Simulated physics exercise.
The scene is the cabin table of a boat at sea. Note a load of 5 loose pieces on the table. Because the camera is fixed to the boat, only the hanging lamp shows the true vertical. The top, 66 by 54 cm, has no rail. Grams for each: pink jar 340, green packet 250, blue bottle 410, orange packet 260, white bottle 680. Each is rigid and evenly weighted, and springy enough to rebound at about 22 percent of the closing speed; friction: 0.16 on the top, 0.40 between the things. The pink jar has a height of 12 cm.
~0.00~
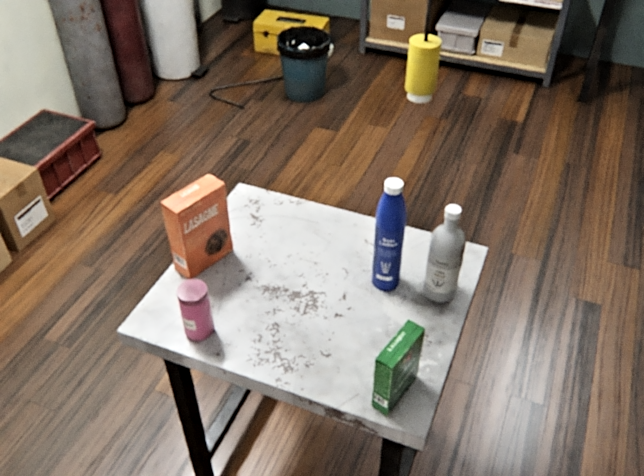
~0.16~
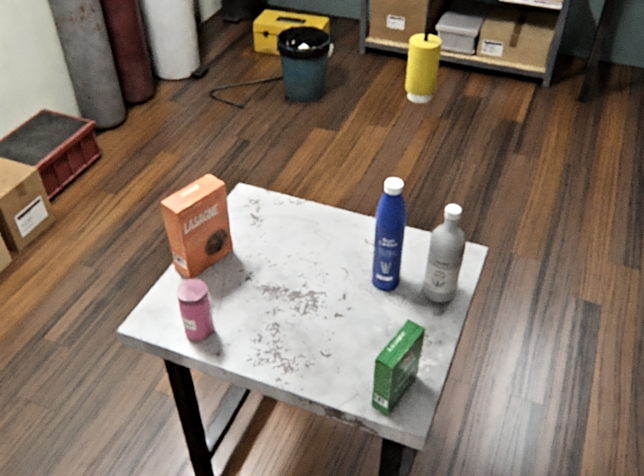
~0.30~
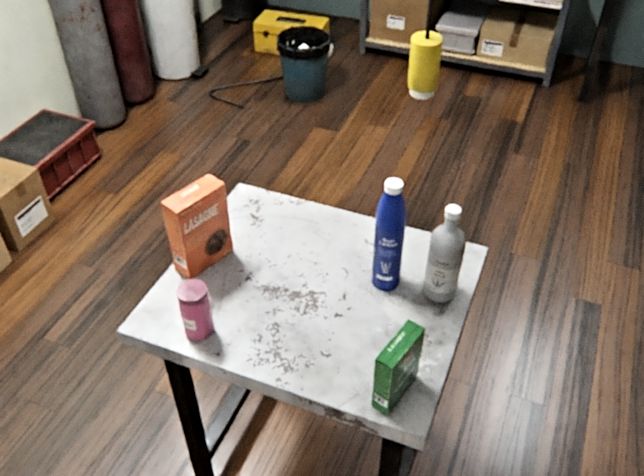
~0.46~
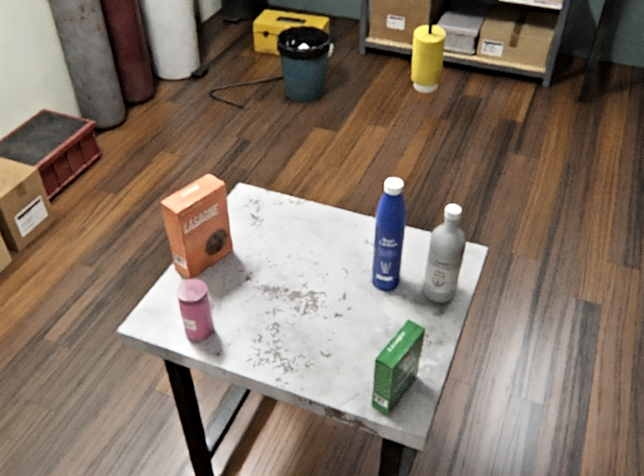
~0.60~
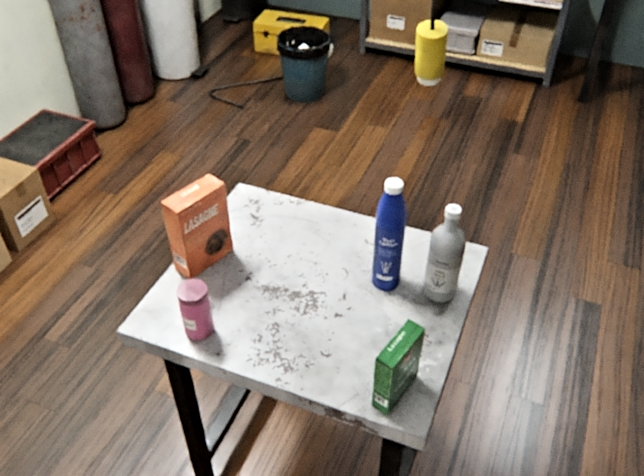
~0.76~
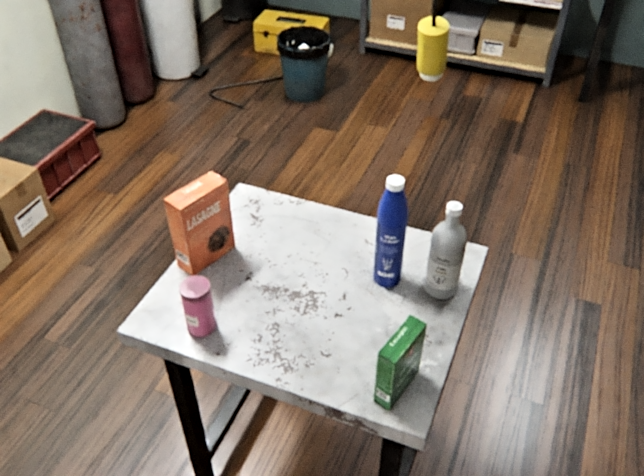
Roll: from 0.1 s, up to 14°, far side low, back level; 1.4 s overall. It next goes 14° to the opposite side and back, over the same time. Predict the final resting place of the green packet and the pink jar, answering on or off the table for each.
At the end: Green packet on; pink jar on.
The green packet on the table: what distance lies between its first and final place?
0 cm.
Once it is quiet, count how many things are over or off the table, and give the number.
0.
After 1.06 s, boat heeled 10°, far side down; green packet moved 9 cm near (411, 335); pink jar moved 8 cm near (215, 284); orange packet moved 8 cm.
After 1.26 s, boat heeled 4°, far side down; green packet moved 15 cm near (419, 314); pink jar moved 14 cm near (228, 267); orange packet moved 14 cm.
After 2.36 s, boat heeled 12°, near side down; green packet moved 11 cm near (415, 325); pink jar moved 11 cm near (221, 276); orange packet moved 11 cm.
After 2.66 s, boat heeled 4°, near side down; green packet moved 2 cm near (401, 358); pink jar moved 2 cm near (201, 303); orange packet moved 2 cm.
In the end (3.4 s), all 5 under 5 cm from the start. In the last view, green packet near (398, 368), pink jar near (196, 310).
